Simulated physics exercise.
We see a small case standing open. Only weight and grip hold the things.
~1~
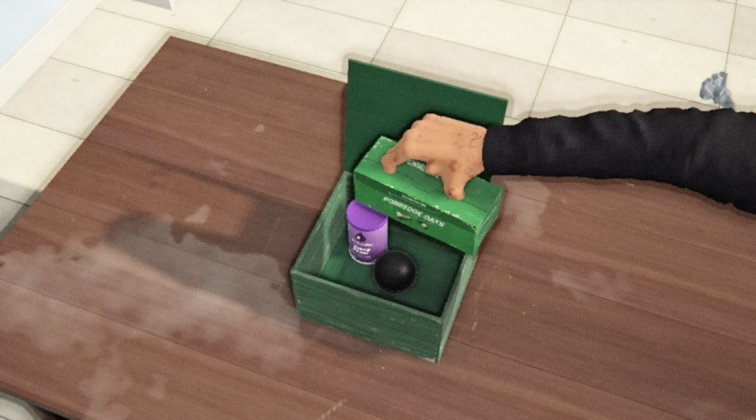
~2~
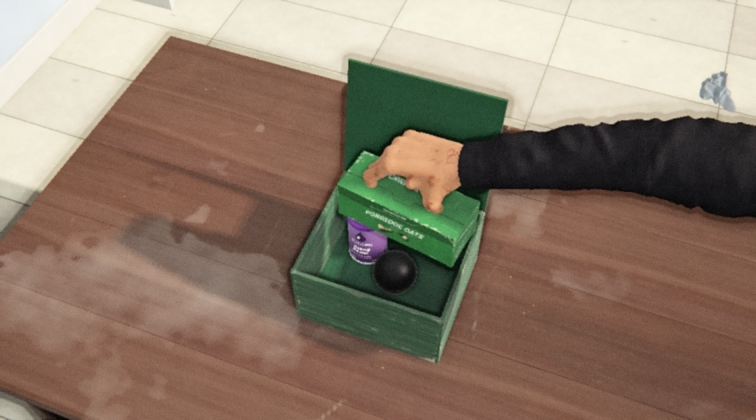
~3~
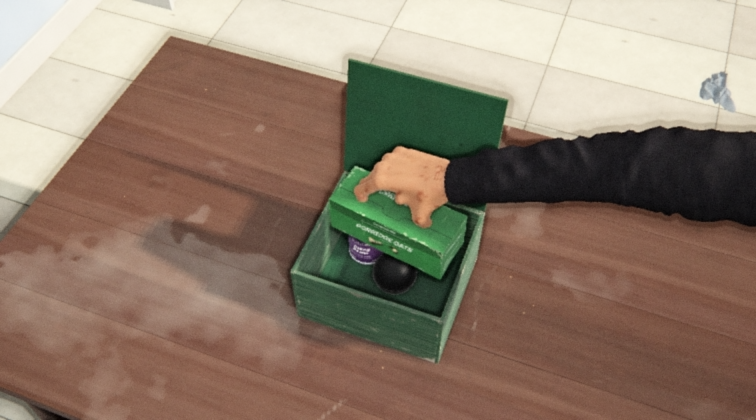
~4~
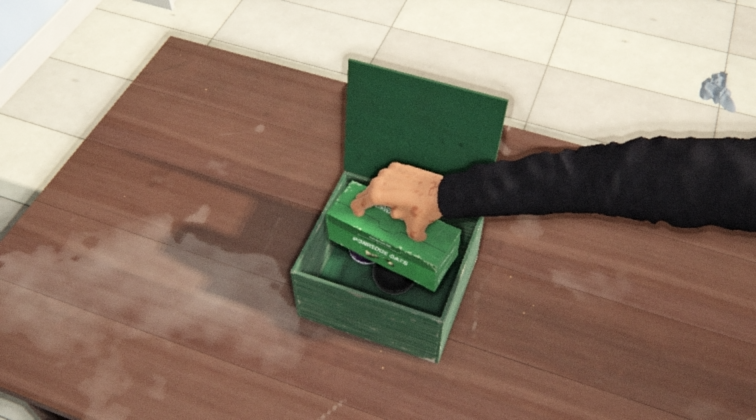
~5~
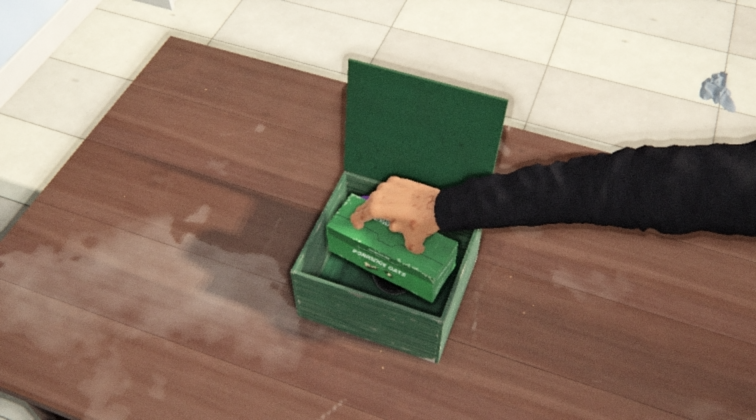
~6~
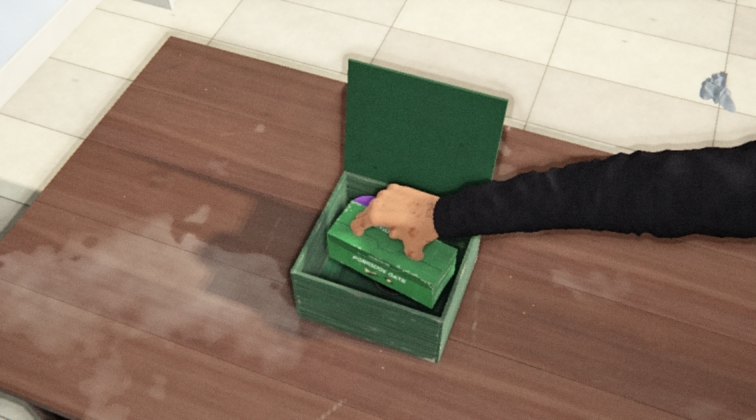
At first, a hand in a black sleeve holds a green carton above an open green case on a wooden table, with a purple tin and a black ball inside. The hand then lowers the carton into the case, covering the ball, and keeps its grip as the tin's purple top shows behind.
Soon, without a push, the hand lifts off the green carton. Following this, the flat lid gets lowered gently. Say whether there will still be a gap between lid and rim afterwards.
Lies shut.
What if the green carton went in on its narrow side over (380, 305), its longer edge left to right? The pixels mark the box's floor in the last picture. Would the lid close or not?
After that, the lid lies down snugly.
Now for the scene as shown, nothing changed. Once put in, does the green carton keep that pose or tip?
Well, it ends up skewed.
Then, 0.90 s after the last picture, lid starting down; green carton on its side near (388, 295); black ball rolled about its own width.
Then, 1.70 s after the last picture, lid 47° above the rim; green carton on its side near (388, 295); black ball rolled about its own width.
At rest, lid shut; tipped over in the box, green carton; moved from the start, black ball; purple tin in place. Seen from the same camera at the end, green carton near (388, 295).
